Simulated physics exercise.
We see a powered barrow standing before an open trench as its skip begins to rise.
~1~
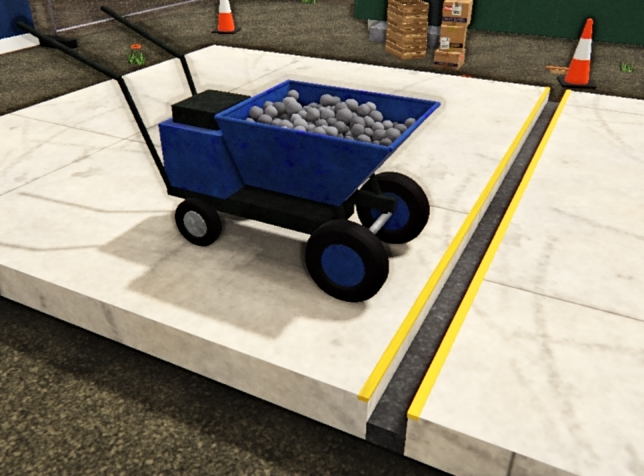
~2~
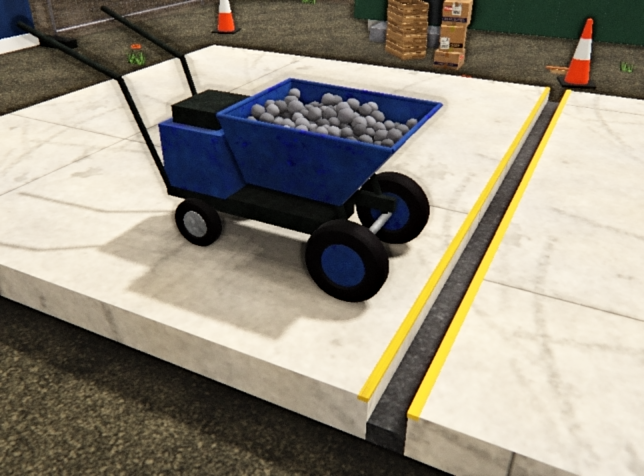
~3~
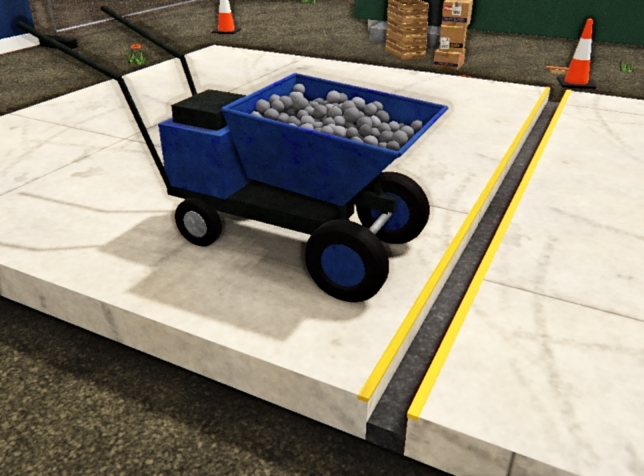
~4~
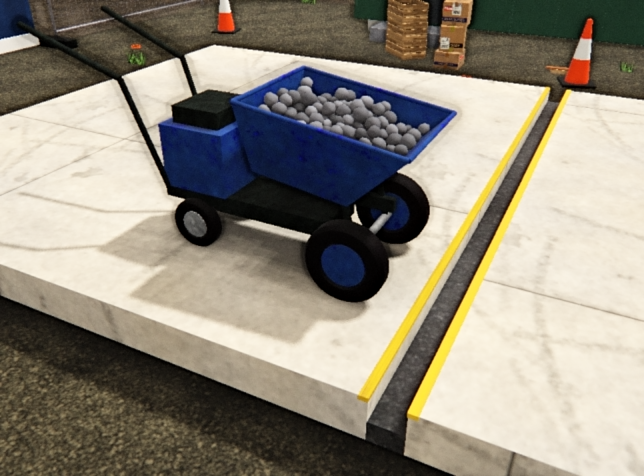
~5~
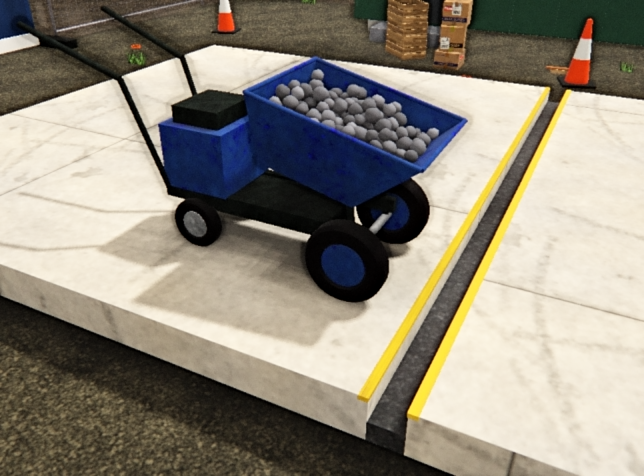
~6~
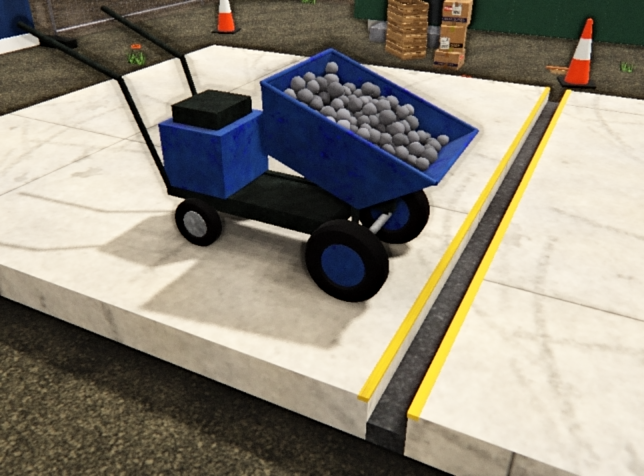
A blue powered barrow loaded with round grey cobbles stands on a pale, cracked slab, seen from above and to one side by a still camera. Its dark handles reach up at left, a narrow yellow-edged trench crosses the slab at right, and two orange cones and stacked boxes sit behind. The skip slowly rises at its rear and tilts forward to the right, while the wheels stay still.
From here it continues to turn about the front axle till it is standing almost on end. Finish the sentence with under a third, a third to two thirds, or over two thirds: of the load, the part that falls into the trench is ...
The part that falls into the trench is under a third.
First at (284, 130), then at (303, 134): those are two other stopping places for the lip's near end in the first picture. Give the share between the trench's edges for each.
Estimates, in order: 40 % then 40 %.
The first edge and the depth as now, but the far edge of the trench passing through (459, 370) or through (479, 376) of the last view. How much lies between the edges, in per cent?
Around 0 percent first, around 10 percent second.
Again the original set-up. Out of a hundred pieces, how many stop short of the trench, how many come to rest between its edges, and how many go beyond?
Shares in per cent - short: 0, between: 0, beyond: 80.
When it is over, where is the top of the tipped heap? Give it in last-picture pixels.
Roughly (536, 283).
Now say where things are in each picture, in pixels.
Lip of the skip (389, 150), level; top of the load (328, 115), round cobbles; first edge of the trench (392, 348); far edge (438, 363), the trench under half as wide as the skip, and about as deep as wide, in the first frame.
Lip of the skip (392, 151), tipped barely; top of the load (322, 125), in the second frame.
Lip of the skip (399, 155), tipped barely; top of the load (320, 112), in the third frame.
Lip of the skip (409, 161), tipped a little; top of the load (317, 109), in the fourth frame.
Lip of the skip (421, 171), tipped a little; top of the load (329, 105), in the fifth frame.
Lip of the skip (435, 183), tipped clearly; top of the load (323, 99); first edge of the trench (392, 348); far edge (438, 363), in the sixth frame.
Just after the last frame, skip tipped steeply; every one in the skip.
A moment on, skip tipped right over; roughly two thirds in the skip; roughly a quarter beyond it; just a few falling.
Further on, skip tipped right over; roughly a quarter in the skip; just a few in or heaped over the trench; the larger part beyond it.
When it is over, skip tipped right over; roughly a quarter in the skip; just a few in or heaped over the trench; the larger part beyond it.
